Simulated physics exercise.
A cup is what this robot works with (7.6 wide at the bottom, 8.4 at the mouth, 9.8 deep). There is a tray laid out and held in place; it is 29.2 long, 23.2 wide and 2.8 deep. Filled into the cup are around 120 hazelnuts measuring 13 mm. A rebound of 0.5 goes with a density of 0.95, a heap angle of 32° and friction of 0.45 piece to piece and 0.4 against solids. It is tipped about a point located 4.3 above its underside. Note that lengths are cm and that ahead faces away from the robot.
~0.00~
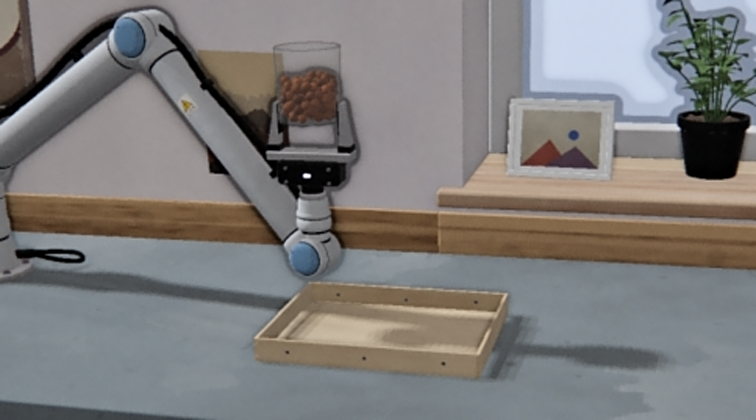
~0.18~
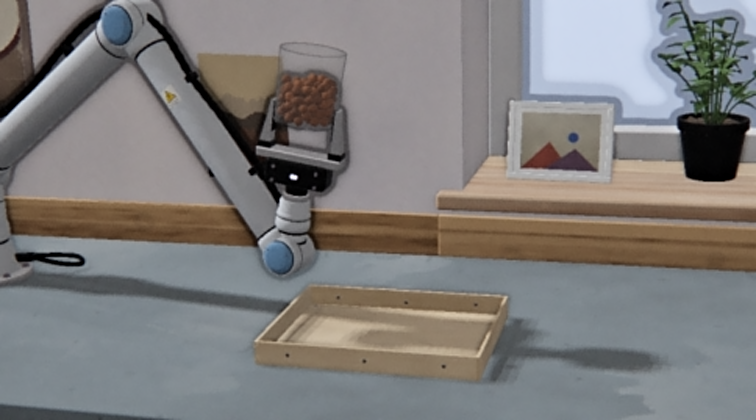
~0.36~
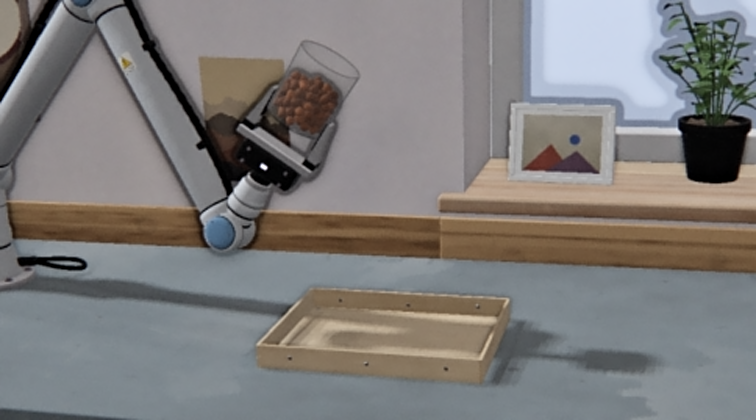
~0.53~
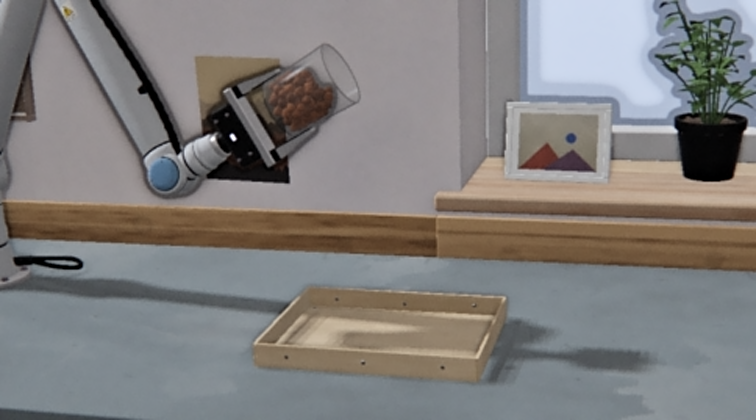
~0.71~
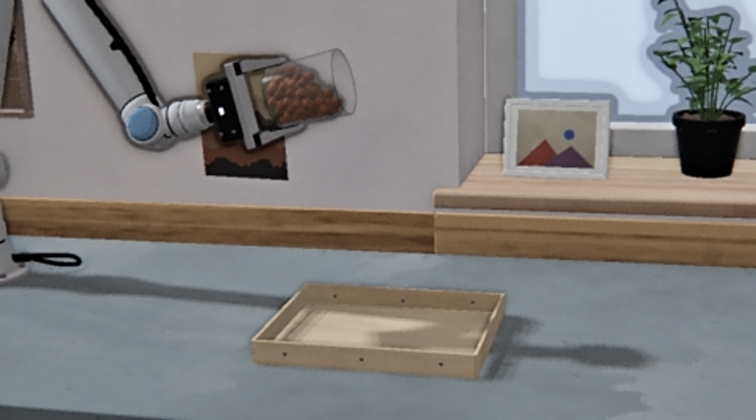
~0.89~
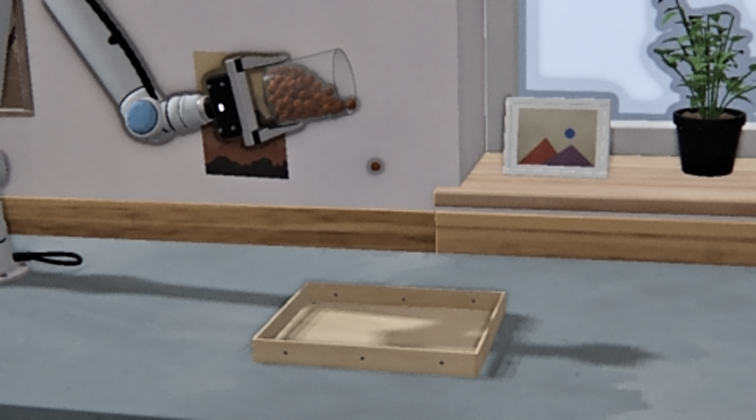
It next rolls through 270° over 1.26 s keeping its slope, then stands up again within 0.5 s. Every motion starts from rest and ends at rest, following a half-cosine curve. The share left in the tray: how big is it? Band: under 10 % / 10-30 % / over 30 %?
10 to 30 %.
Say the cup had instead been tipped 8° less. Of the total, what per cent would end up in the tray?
Then roughly 5 per cent.
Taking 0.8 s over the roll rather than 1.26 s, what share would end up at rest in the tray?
In that case around 15 percent.
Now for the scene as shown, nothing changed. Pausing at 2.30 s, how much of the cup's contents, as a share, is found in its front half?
About 40 %.
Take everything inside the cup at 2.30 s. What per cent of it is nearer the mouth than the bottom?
35 percent or so.
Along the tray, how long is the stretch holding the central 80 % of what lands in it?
The stretch runs close to 16 cm along the tray.
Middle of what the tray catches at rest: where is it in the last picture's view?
Roughly at pixel (414, 336).
After 1.59 s, tipped 79°, highest piece 37 above the table; 117 in the cup, 3 in the tray, 3 in flight or on a rim.
After 2.30 s, tipped 63°, highest piece 36 above the table; 103 in the cup, 17 in the tray, 3 in flight or on a rim.
After 2.85 s, upright, highest piece 37 above the table; 102 in the cup, 20 in the tray, 1 in flight or on a rim.
After 3.55 s, upright, highest piece 37 above the table; 102 in the cup, 21 in the tray.
At rest, 102 in the cup, 21 in the tray. That is 17 % in the tray.
